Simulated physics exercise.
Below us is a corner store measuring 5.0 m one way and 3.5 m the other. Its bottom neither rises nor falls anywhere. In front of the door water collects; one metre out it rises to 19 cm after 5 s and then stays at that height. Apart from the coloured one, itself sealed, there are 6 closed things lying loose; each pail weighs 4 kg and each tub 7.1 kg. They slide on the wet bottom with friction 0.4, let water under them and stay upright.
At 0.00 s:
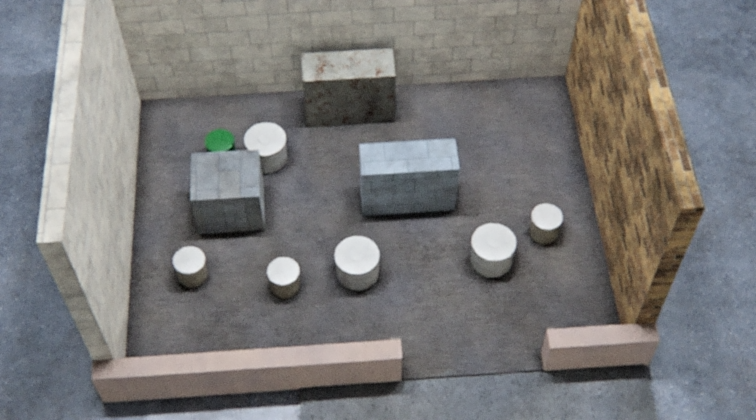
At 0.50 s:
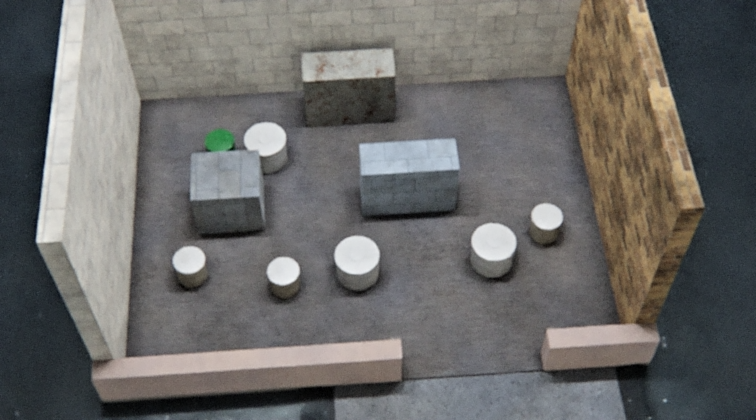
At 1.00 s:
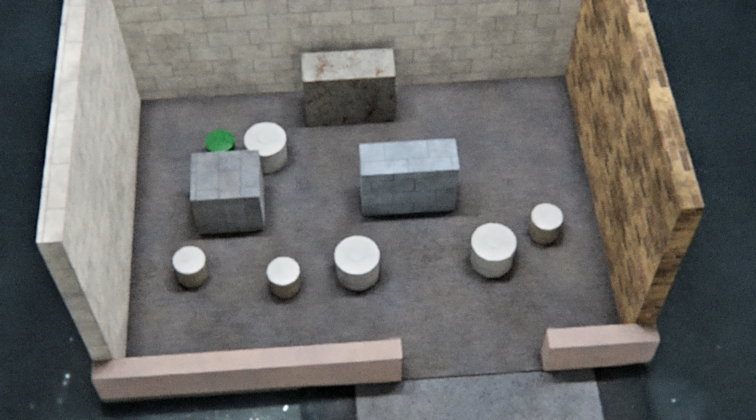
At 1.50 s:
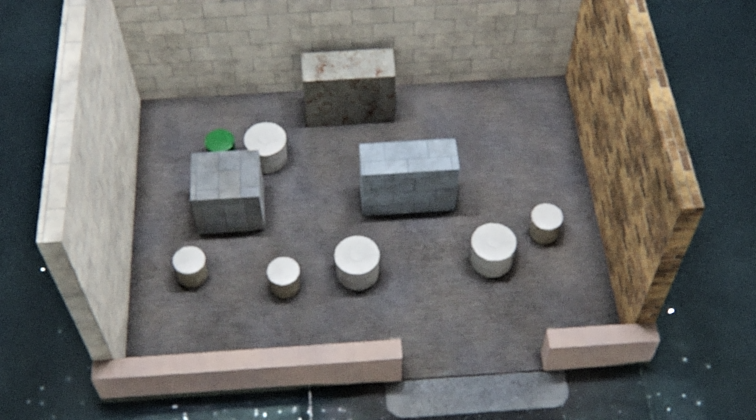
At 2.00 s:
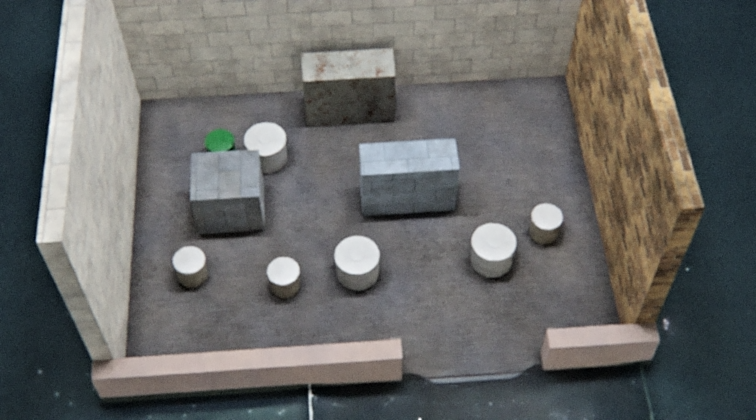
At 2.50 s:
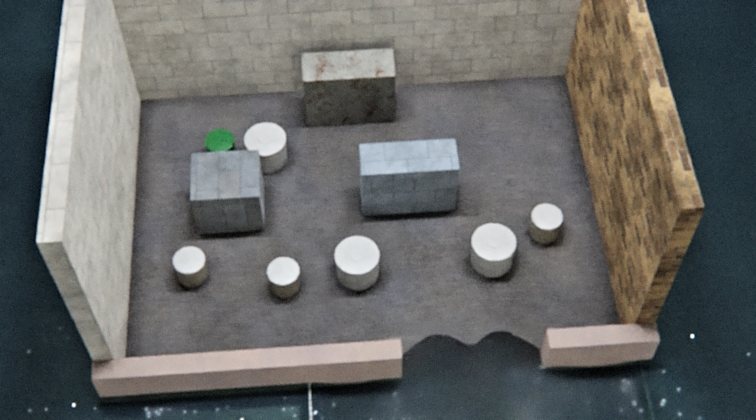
A roofless room with pale block walls at left and back and a brown patterned wall at right is seen from high above by a still camera. Six white drums, a small green round object at upper left, and three grey blocks stand on the grey floor behind low pinkish front walls. Dark water spreads outside, covers the paving before the doorway, then edges just inside, while the objects stay put.
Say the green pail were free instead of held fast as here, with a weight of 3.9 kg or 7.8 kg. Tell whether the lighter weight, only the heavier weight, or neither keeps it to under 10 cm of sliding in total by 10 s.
The lighter amount suffices.
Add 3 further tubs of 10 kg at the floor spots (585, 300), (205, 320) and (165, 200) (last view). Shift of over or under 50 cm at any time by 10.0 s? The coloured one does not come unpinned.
First: Inside the limit; second: Inside the limit; third: Inside the limit.
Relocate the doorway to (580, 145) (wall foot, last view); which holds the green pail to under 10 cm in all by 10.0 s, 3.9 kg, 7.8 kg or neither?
Both masses fail.
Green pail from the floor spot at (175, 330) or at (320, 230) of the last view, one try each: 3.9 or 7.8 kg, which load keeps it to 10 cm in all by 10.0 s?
In turn: The lighter mass suffices; no mass works.
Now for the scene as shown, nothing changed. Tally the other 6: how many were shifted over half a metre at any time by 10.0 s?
Tally: 4.
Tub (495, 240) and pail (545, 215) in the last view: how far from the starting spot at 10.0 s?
150 cm and 200 cm respectively.
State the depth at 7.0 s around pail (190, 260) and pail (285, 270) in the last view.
About 2 and 1 cm.
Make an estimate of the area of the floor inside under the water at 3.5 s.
Somewhere around 1.5 m2, roughly.
After 3.5 s the green pail would be 0 cm from its start with 3.9 kg and 0 cm from its start with 7.8 kg; 0 cm of water round it then.
After 4.5 s the green pail would be 0 cm from its start with 3.9 kg and 0 cm from its start with 7.8 kg; 0 cm of water round it then.
After 7.0 s the green pail would be 0 cm from its start with 3.9 kg and 0 cm from its start with 7.8 kg; 1 cm of water round it then.
After 10.0 s the green pail would be 0 cm from its start with 3.9 kg and 0 cm from its start with 7.8 kg; 2 cm of water round it then.
